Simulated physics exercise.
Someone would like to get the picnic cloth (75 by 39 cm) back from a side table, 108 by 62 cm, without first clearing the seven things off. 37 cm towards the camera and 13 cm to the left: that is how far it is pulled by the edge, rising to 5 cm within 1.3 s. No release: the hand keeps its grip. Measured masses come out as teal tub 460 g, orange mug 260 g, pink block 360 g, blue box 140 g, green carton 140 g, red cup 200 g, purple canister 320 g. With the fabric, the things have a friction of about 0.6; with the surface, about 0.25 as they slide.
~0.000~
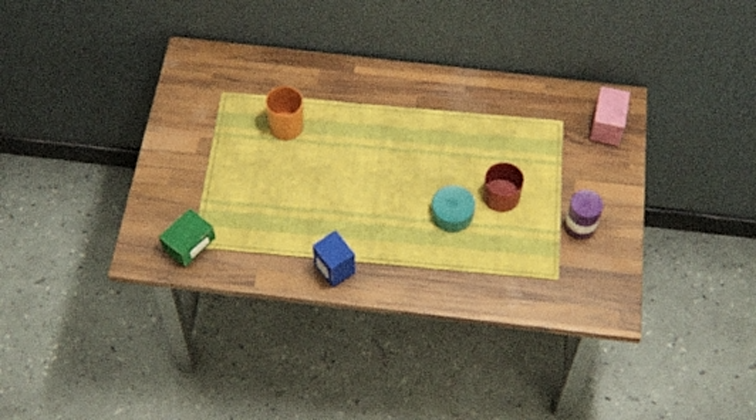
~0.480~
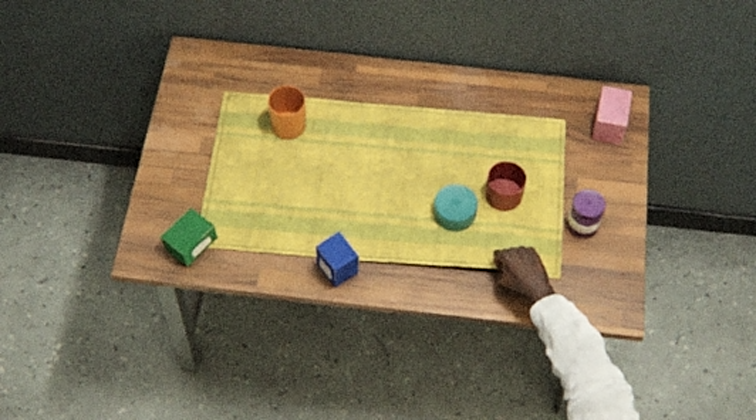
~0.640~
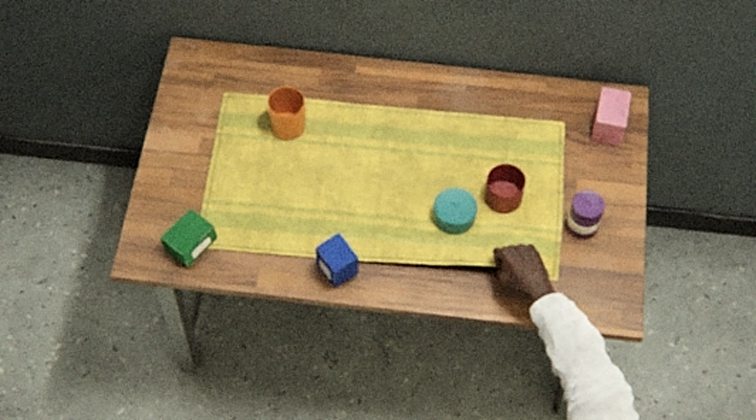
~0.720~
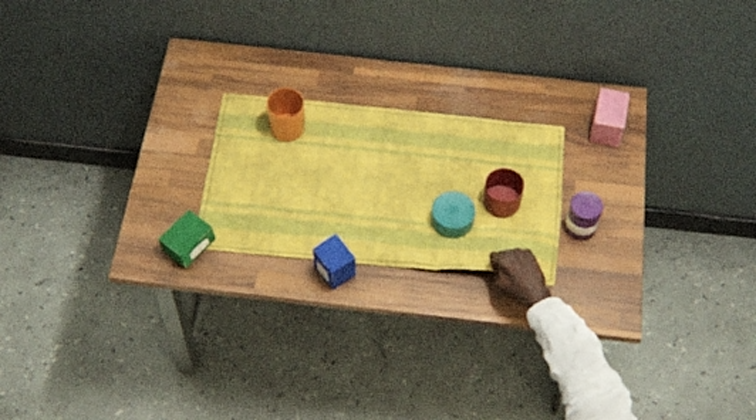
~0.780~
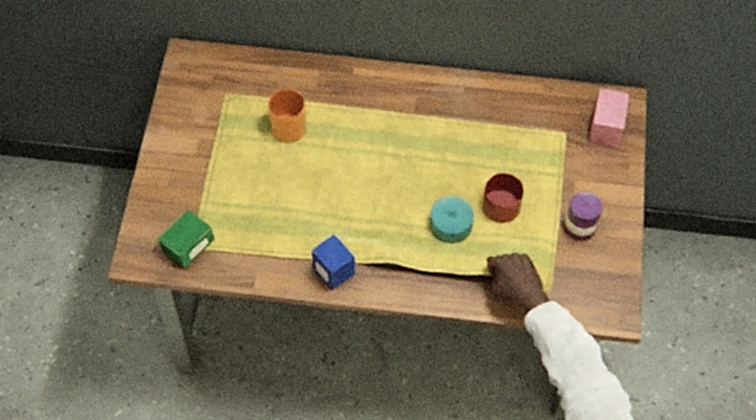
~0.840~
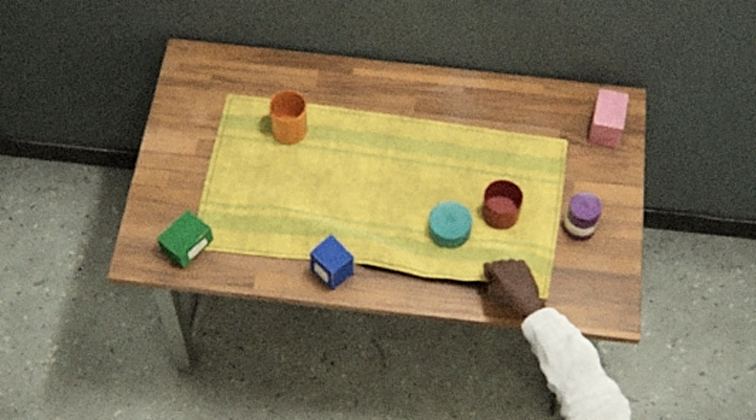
A wooden side table stands on a speckled grey floor against a dark wall, seen from above by a still camera. A yellow cloth holds an orange mug at upper left, a teal tub and red cup at right, with blue and green boxes along the near side, a pink block and purple canister right. A hand reaches in and slowly drags the cloth's near edge forward, tub and cup riding along slightly.
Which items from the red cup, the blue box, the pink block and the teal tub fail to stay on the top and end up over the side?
Outcome: Red cup: Lost; blue box: Lost; pink block: Safe; teal tub: Lost.
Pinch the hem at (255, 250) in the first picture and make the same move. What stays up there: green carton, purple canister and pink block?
Green carton is lost, purple canister is left on top, pink block is left on top.
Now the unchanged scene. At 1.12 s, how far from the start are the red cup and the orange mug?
For the red cup, 15 centimetres, and for the orange mug, 4 centimetres.
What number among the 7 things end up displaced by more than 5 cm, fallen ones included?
Counted result: 4.
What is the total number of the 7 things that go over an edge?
All told, 4.
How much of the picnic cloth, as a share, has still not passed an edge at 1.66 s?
Share within the edges: Approx. 40 %.
After 1.1 s, 95 % of the picnic cloth is still over the top; red cup 15 cm off its start, teal tub 13 cm off its start, blue box 2 cm off its start.
After 1.4 s, 80 % of the picnic cloth is still over the top; red cup 28 cm off its start, teal tub 24 cm off its start, blue box 6 cm off its start.
After 1.7 s, 40 % of the picnic cloth is still over the top; red cup over the edge, teal tub over the edge, blue box over the edge.
After 1.9 s, 20 % of the picnic cloth is still over the top; red cup over the edge, teal tub over the edge, blue box over the edge.
After 3.5 s, 0 % of the picnic cloth is still over the top; red cup over the edge, teal tub over the edge, blue box over the edge, pink block 0 cm off its start at (611, 108).
